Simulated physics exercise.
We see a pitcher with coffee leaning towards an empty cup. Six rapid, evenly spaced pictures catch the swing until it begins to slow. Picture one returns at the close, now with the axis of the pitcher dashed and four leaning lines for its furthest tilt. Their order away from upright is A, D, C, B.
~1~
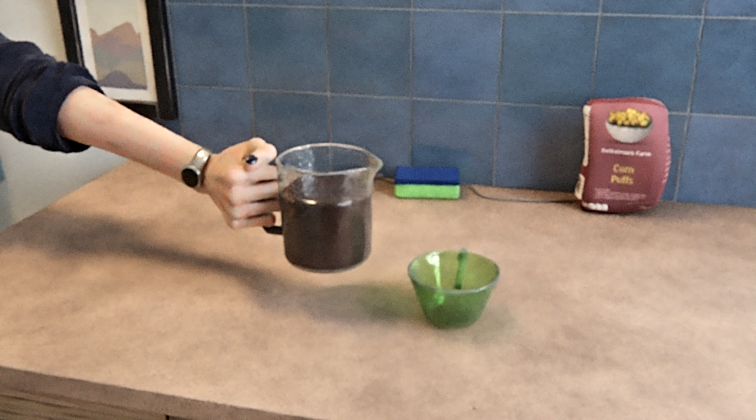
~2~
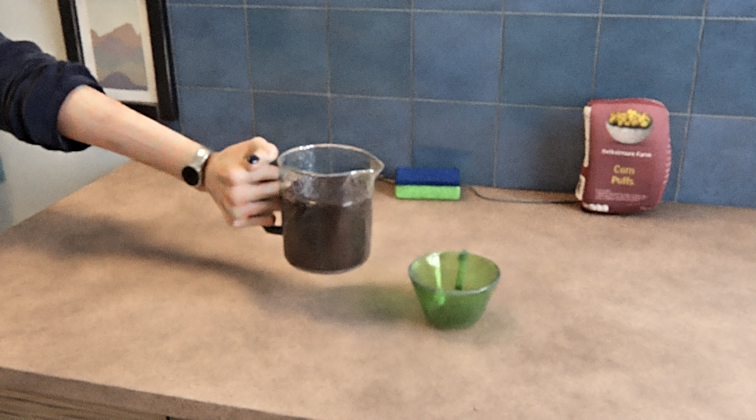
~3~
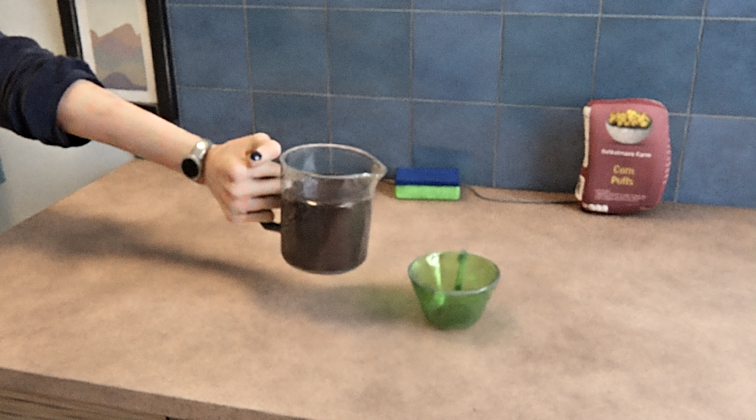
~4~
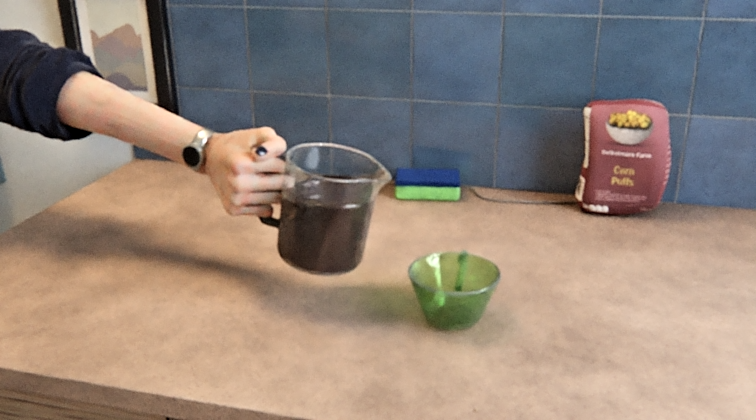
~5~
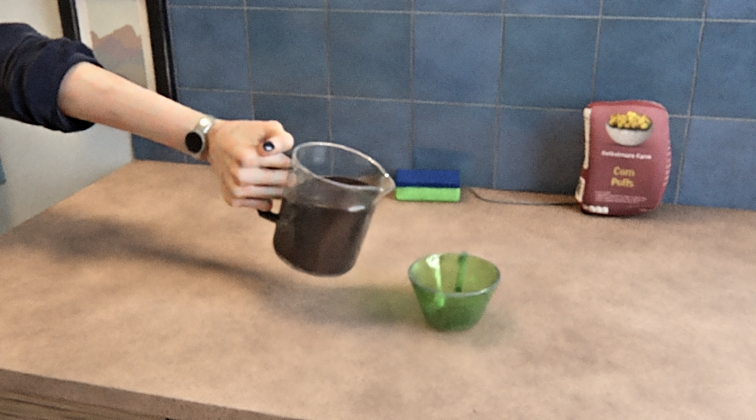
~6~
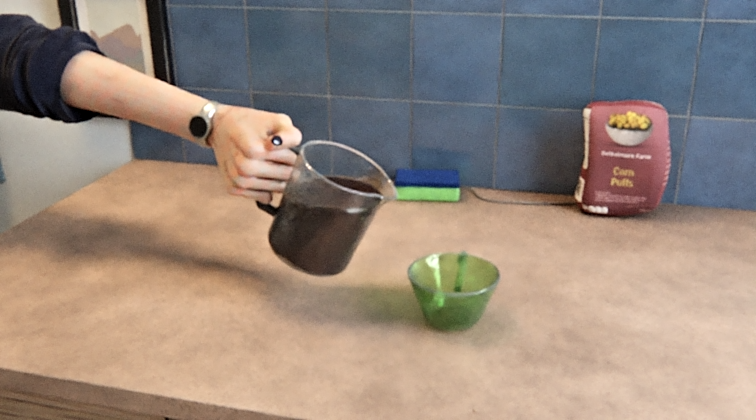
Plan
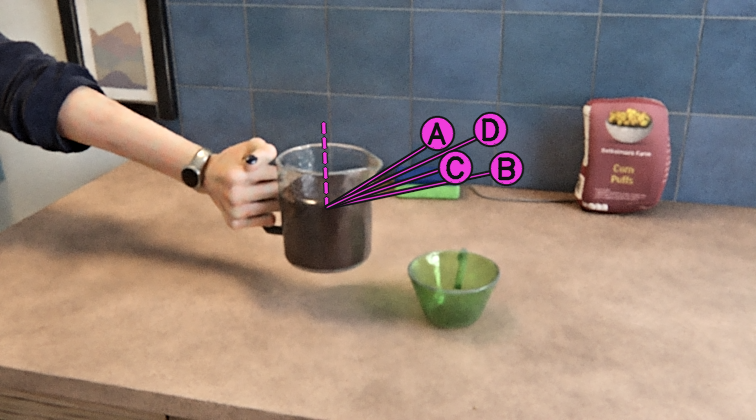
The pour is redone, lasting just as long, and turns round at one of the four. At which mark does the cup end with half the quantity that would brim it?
Mark A.
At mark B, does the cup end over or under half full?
Over.
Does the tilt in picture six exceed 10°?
Yes.
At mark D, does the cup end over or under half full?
Over half.
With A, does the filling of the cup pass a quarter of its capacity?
Yes, clearly.
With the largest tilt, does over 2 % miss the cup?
Yes, it does.
On the marked copy, A at (425, 146); B at (489, 173); C at (437, 170); D at (476, 138).
With A, the cup ends with about 52 % of what it can hold.
With B, the cup ends with about 78 % of what it can hold; 25 % of the coffee is spilt.
With C, the cup ends with about 70 % of what it can hold; 17 % of the coffee is spilt.
With D, the cup ends with about 73 % of what it can hold; 4 % of the coffee is spilt.
